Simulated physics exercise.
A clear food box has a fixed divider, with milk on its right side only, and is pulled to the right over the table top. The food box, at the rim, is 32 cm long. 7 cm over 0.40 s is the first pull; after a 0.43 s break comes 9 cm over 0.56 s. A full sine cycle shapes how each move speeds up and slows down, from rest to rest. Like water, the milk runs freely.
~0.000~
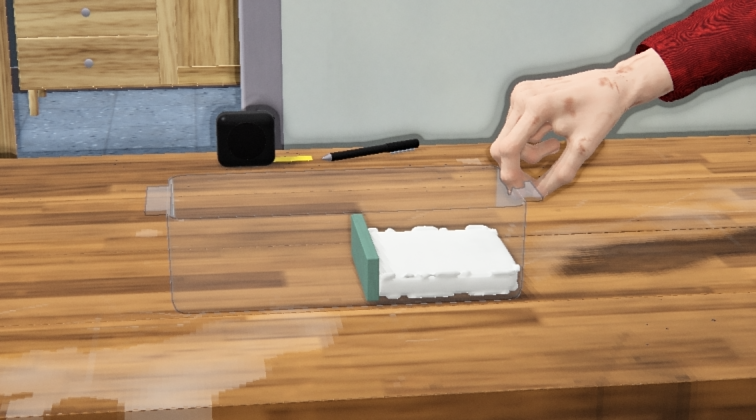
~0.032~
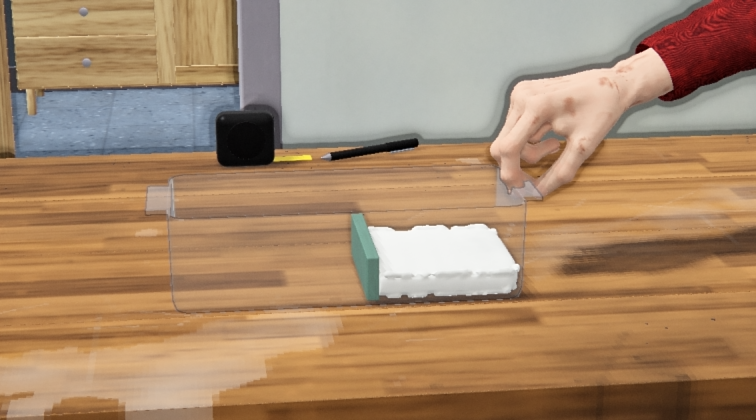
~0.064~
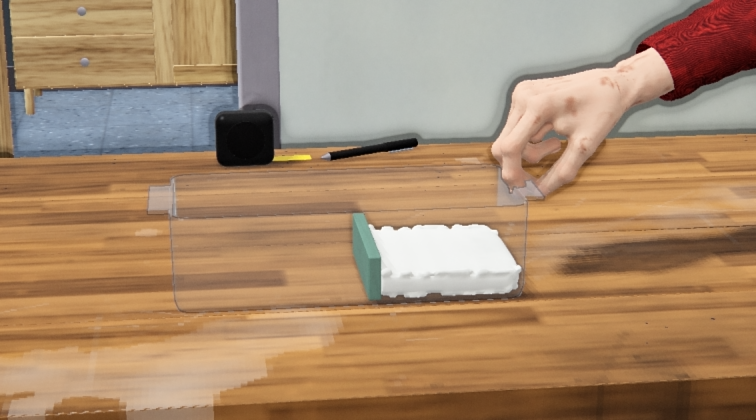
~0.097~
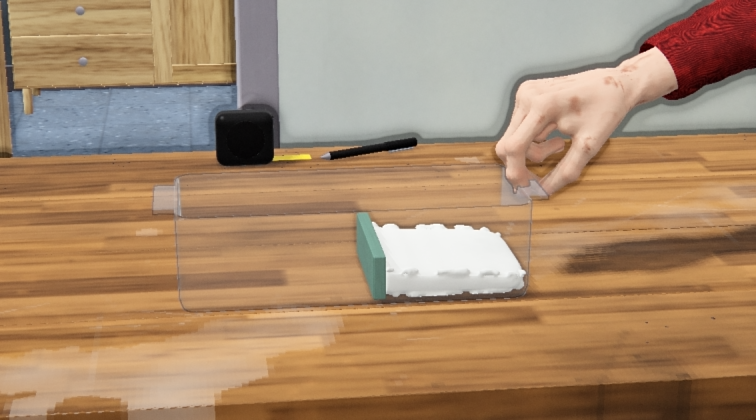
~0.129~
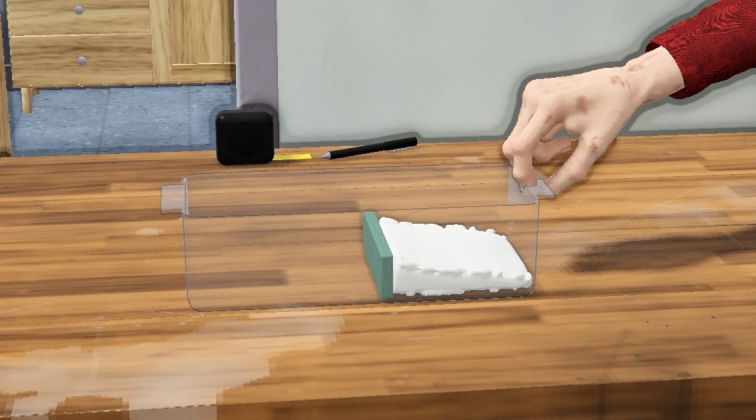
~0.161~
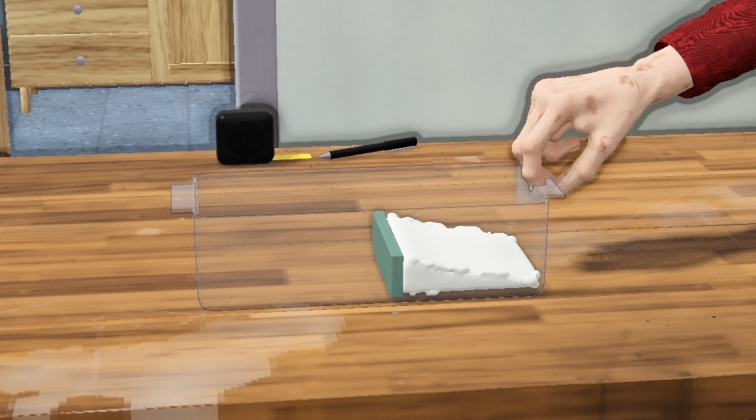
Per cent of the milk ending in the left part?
About 10 out of 100.
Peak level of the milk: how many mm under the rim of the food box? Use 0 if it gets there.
Gap to rim at peak: Around 15 mm.
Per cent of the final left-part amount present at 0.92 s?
70 in a hundred, roughly.
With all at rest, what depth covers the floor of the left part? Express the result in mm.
Once calm, the layer is near 2 mm.
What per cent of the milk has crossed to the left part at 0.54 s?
Share: Around 0 in a hundred.
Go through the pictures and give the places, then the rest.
In the first picture, 0.0 cm from the start; food box, level (369, 249) left, (506, 246) right, rim (512, 187); the top of the divider is at (372, 260).
In the second picture, 0.0 cm from the start; food box, level (370, 248) left, (506, 246) right.
In the third picture, 0.2 cm from the start; food box, level (371, 246) left, (507, 246) right.
In the fourth picture, 0.6 cm from the start; food box, level (376, 243) left, (511, 247) right.
In the fifth picture, 1.2 cm from the start; food box, level (382, 237) left, (514, 250) right.
In the sixth picture, 2.1 cm from the start; food box, level (392, 233) left, (516, 249) right.
After 0.54 s it has gone 7 cm; 0 per cent is on the left side and 0 is out of the food box.
After 0.92 s it has gone 7 cm; 8 per cent is on the left side and 0 is out of the food box.
After 1.30 s it has gone 16 cm; 8 per cent is on the left side and 0 is out of the food box.
After 1.68 s it has gone 16 cm; 9 per cent is on the left side and 0 is out of the food box.
In the end 10 per cent is on the left side and 0 is out of the food box.
